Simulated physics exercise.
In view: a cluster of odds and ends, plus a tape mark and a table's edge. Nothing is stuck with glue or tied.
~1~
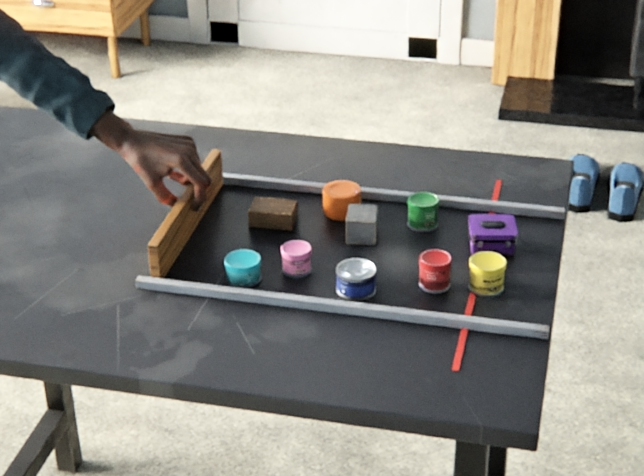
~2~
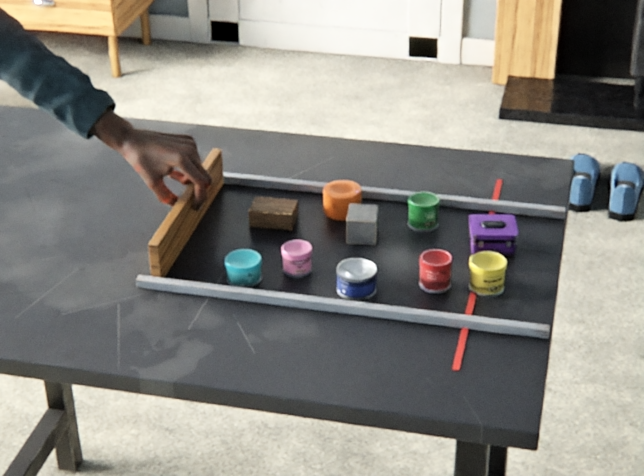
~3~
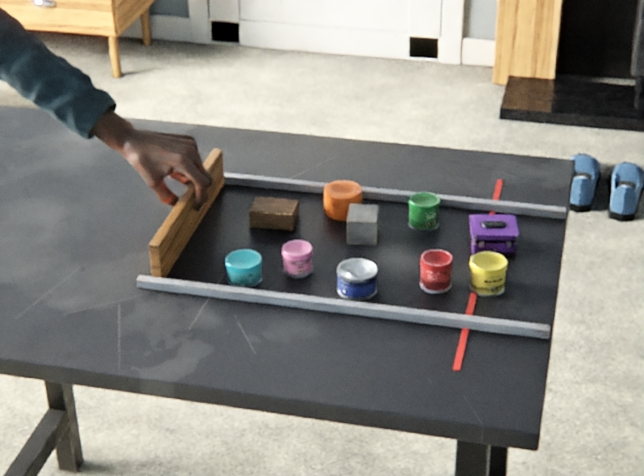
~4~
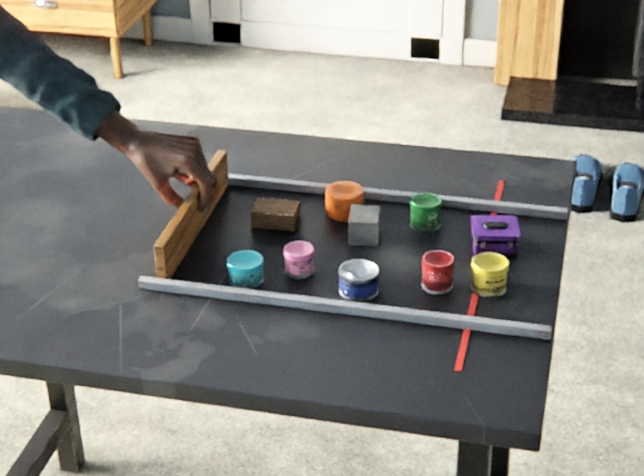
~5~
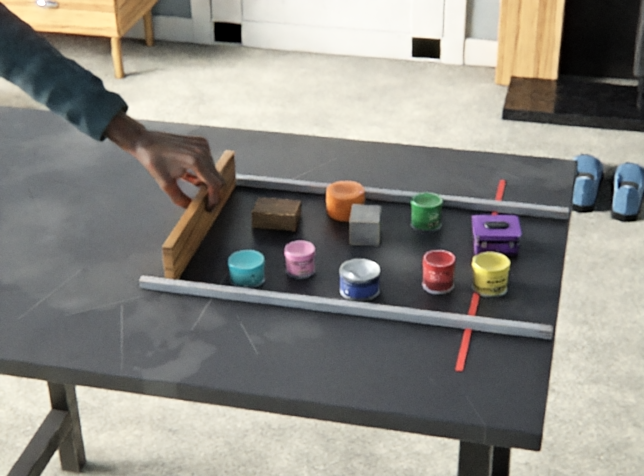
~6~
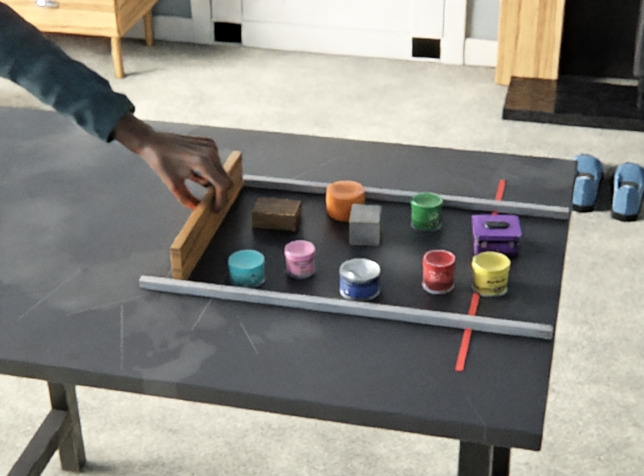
A hand sliding a wooden board slightly right between two rails on a dark table, toward colourful pots and blocks sitting still.
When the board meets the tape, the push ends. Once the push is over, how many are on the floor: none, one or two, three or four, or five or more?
On the floor: One or two.
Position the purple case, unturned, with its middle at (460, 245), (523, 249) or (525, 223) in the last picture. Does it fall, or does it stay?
In order, the purple case leaves the top; leaves the top; leaves the top.
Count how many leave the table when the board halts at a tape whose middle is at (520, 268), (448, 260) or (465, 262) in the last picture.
In order, the counts are 5, 0 and 1.
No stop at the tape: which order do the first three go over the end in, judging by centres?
They are the purple case, then the grey block, then the green pot.
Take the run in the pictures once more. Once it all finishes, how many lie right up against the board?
Looks like 4 of them, all told.
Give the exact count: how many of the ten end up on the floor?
The number that fall is 1.
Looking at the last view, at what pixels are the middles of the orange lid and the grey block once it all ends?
The first comes to rest at (512, 218), and the second at (549, 246).
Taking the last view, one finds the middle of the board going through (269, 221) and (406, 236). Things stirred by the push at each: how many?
The counts are 2 and 9.
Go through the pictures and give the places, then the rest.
Yellow tin (487, 274); purple case (492, 236); red tin (435, 272); board (188, 212); tape (480, 264), in the first frame.
Purple case (493, 236); blue tin (357, 279), in the second frame.
Red tin (436, 271); green pot (424, 212), in the third frame.
Yellow tin (490, 275); board (194, 213), in the fourth frame.
Purple case (496, 236); grey block (366, 225), in the fifth frame.
Yellow tin (491, 275); purple case (496, 236); red tin (439, 272); board (209, 214); tape (484, 264), in the sixth frame.
Early on, none off yet; yellow tin at rest near (491, 275); purple case at rest near (496, 236); red tin at rest near (439, 272).
A while later, none off yet; yellow tin at rest near (491, 275); purple case at rest near (496, 236); red tin travelled a little near (456, 270).
Finally, the number that fall off is one or two; lost, purple case.
